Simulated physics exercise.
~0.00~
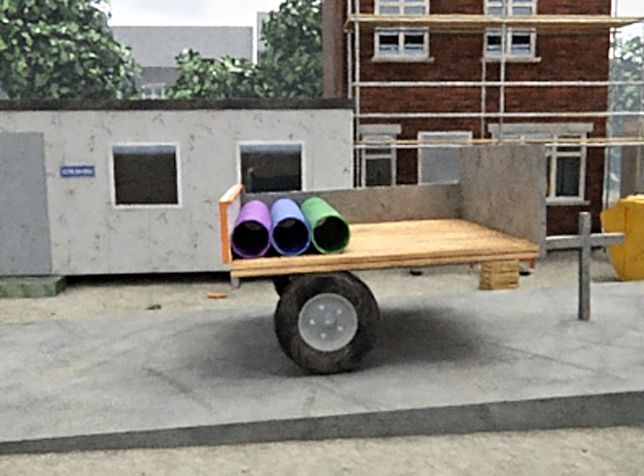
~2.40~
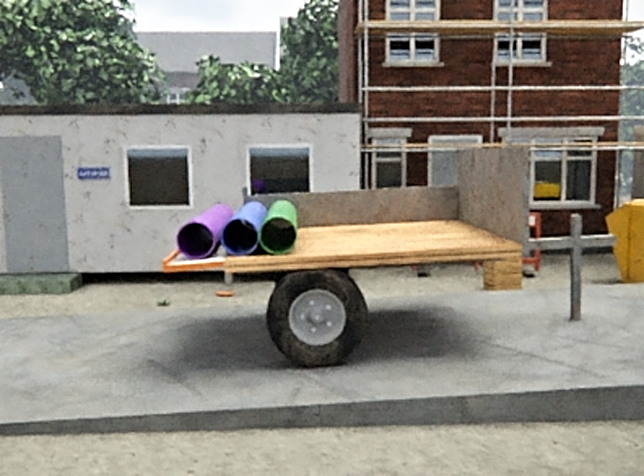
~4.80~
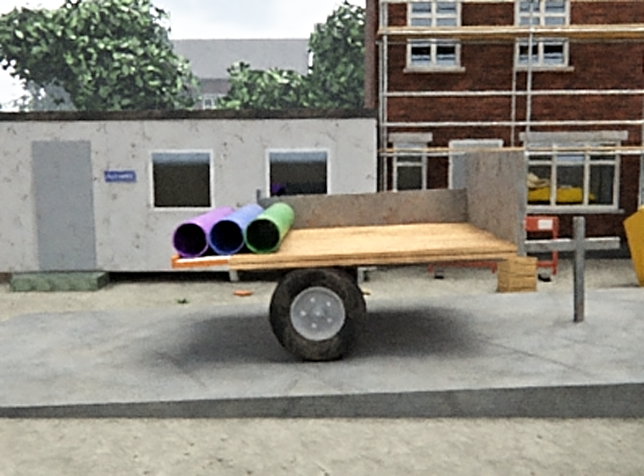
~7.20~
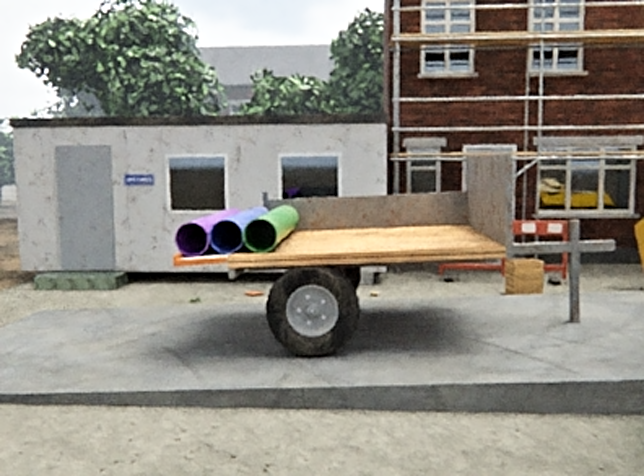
On a building site, the tailgate of a small trailer dropped open, and the purple, blue and green pipes rolled left toward it, the purple leading, then came to rest side by side at that end without any falling off.
